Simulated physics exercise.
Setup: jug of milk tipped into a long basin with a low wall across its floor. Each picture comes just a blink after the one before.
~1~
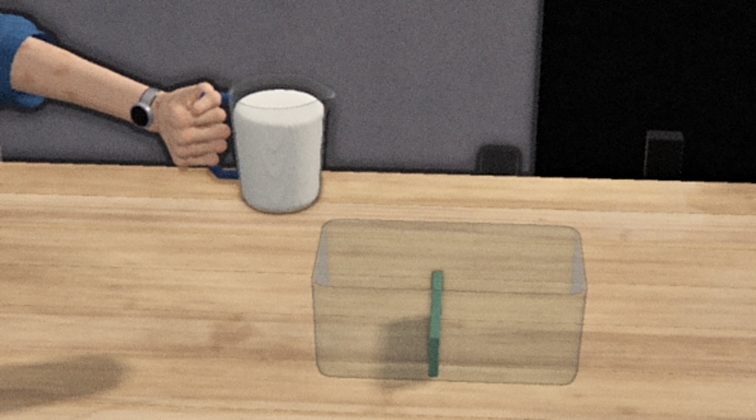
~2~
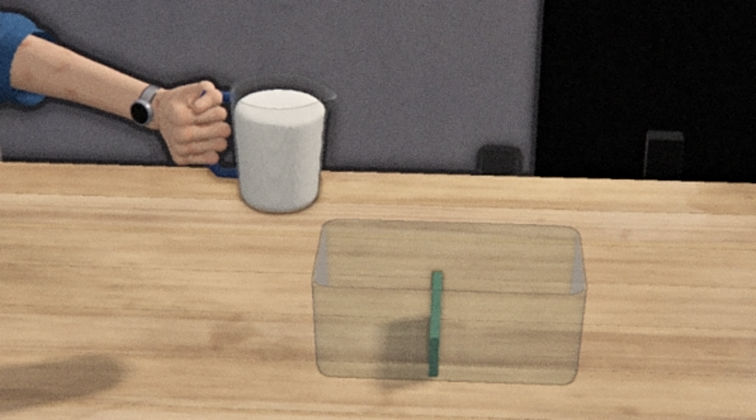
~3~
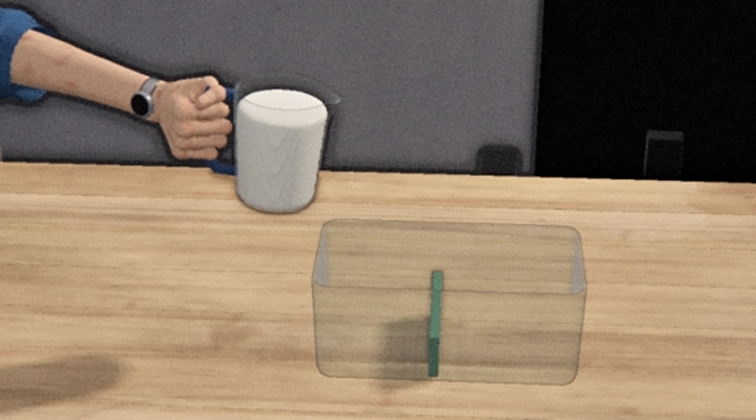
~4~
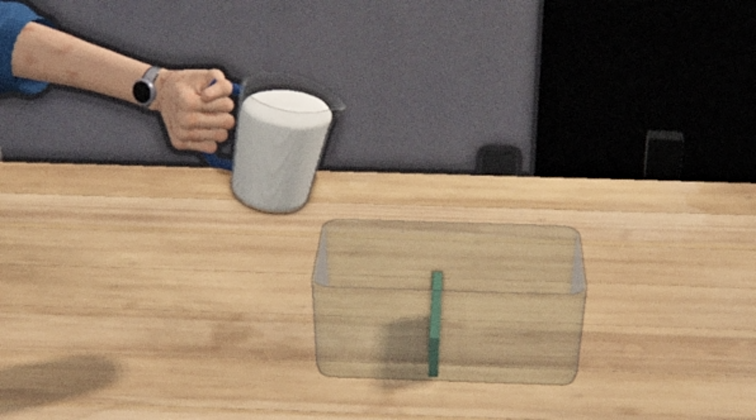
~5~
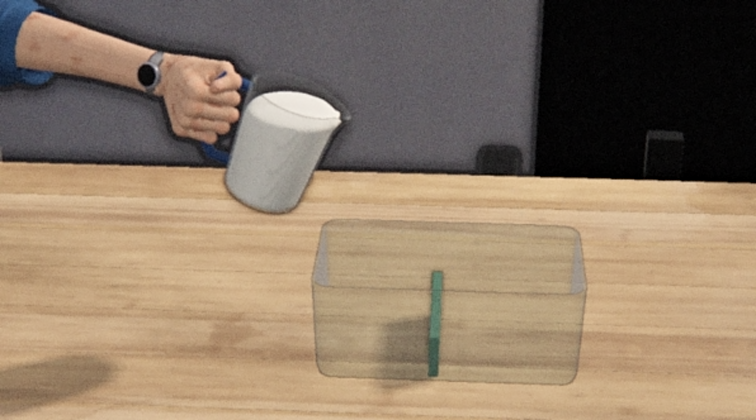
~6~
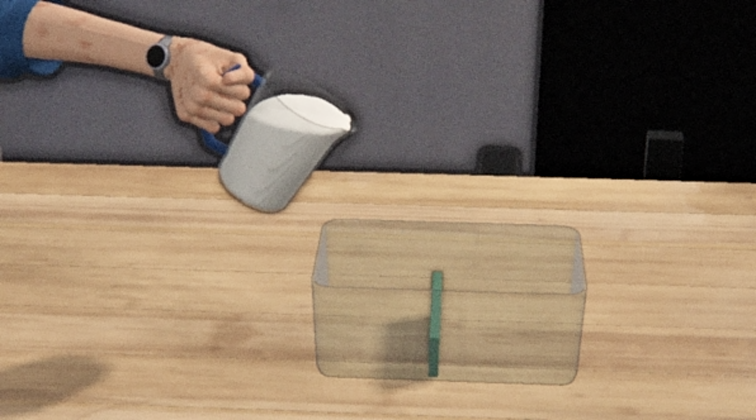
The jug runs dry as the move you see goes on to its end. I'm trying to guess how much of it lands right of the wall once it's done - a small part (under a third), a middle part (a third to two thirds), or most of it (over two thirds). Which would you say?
I'd say a small part, under a third.
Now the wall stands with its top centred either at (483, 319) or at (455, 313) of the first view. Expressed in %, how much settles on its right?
Note - case one near 10 %, case two near 5 %.
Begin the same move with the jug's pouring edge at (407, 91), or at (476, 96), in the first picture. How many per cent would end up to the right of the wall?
Estimate: 95 per cent, then 75 per cent.
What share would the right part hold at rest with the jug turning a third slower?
Close to 5 per cent.
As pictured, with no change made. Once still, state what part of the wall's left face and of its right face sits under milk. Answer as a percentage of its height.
The left comes to 60 % and the right to 0 %.
A moment on, the jug is tipped on its side and 67 per cent is still to pour, 10 is left of the wall and 0 right of it.
Next, the jug is tipped on its side and 30 per cent is still to pour, 50 is left of the wall and 1 right of it.
Then the jug is tipped on its side and 11 per cent is still to pour, 76 is left of the wall and 3 right of it.
Later the jug is tipped on its side and 3 per cent is still to pour, 87 is left of the wall and 4 right of it.
At rest 92 per cent lies left of the wall, 5 right of it and 3 outside.
